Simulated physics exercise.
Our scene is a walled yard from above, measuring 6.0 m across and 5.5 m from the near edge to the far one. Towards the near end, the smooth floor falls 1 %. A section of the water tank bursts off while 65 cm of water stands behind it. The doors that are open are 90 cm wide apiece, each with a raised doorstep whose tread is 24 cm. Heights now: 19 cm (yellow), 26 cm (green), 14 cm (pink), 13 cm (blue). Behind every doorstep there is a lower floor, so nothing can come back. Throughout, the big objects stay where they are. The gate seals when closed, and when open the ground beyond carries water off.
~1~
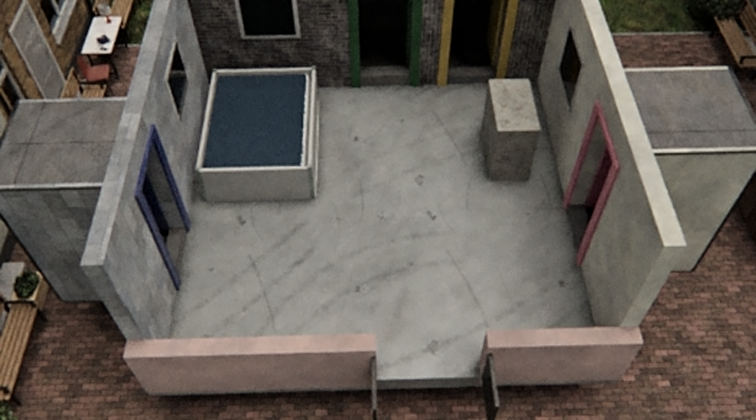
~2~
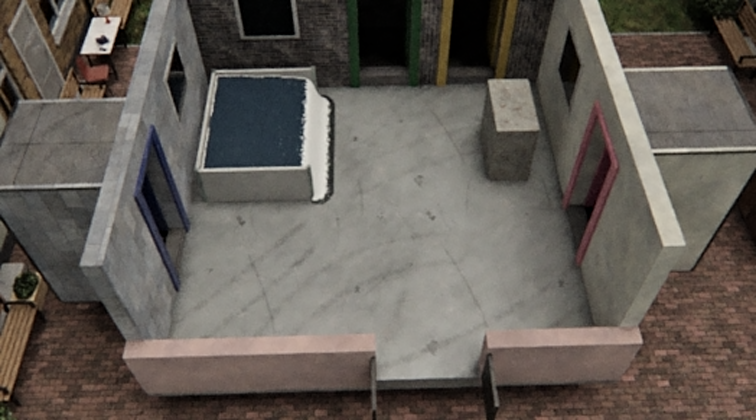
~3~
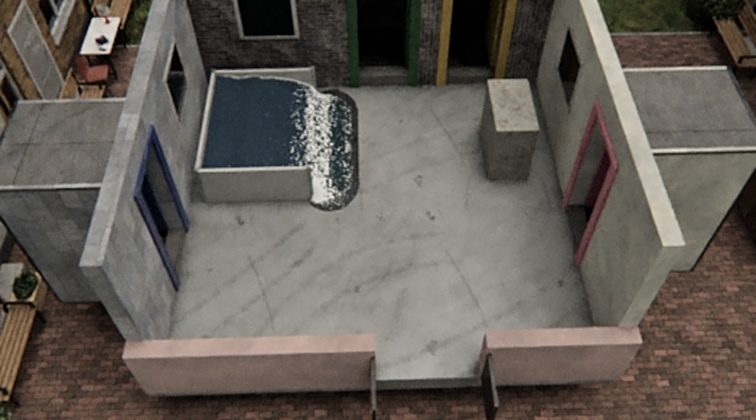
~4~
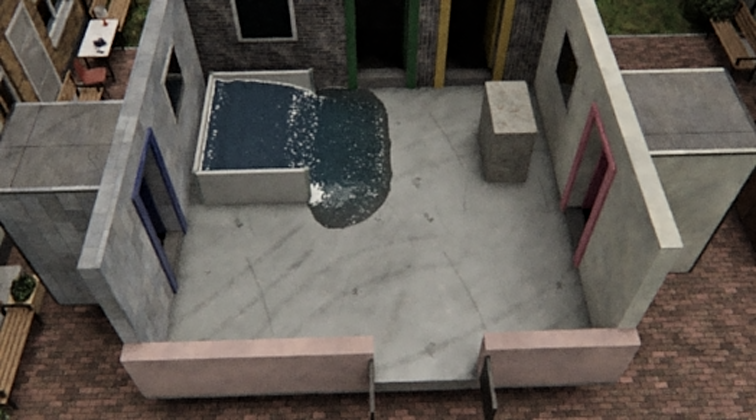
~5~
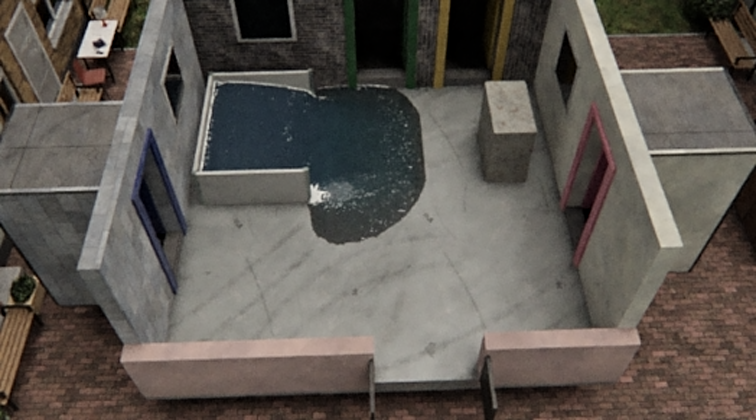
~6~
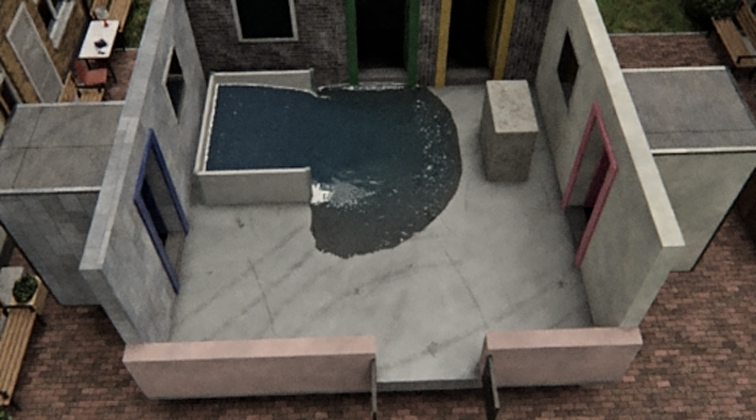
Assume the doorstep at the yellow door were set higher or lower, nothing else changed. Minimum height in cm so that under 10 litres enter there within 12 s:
22 cm.
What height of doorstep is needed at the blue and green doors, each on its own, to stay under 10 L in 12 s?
Close to 6.0 cm (blue) and close to 12.0 cm (green).
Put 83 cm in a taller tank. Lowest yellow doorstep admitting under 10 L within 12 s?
Roughly 29 centimetres would do it.
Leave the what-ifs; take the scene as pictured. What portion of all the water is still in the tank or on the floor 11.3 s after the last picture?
Water still present: Approx. 80 %.
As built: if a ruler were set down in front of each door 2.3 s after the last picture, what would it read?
In cm - yellow: 23, green: 10, pink: 17, blue: 0.
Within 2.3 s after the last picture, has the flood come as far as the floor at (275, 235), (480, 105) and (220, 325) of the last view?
One by one: Clear, drenched, clear.
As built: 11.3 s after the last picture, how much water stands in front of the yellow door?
1.0 cm.
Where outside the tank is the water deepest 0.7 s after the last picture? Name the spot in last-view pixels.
(475, 154).
Then, 0.7 s after the last picture water covers 45 % of the floor, deepest (38 cm) near (475, 154); 9 cm at the yellow door, 0 litres in over its 19 cm doorstep.
Then, 2.3 s after the last picture water covers 60 % of the floor, deepest (40 cm) near (599, 357); 23 cm at the yellow door, 7 litres in over its 19 cm doorstep.
Then, 11.3 s after the last picture water covers 95 % of the floor, deepest (12 cm) near (184, 251); 1 cm at the yellow door, 17 litres in over its 19 cm doorstep.
At the yellow door as built, the water peaked near 24 cm, 2.5 s after the last picture.
Run again over the same 12 s with other heights there, 17 litres in over 19 cm, 4 litres over 25.5 cm. The limit of 10 litres is kept from about 22 cm up.
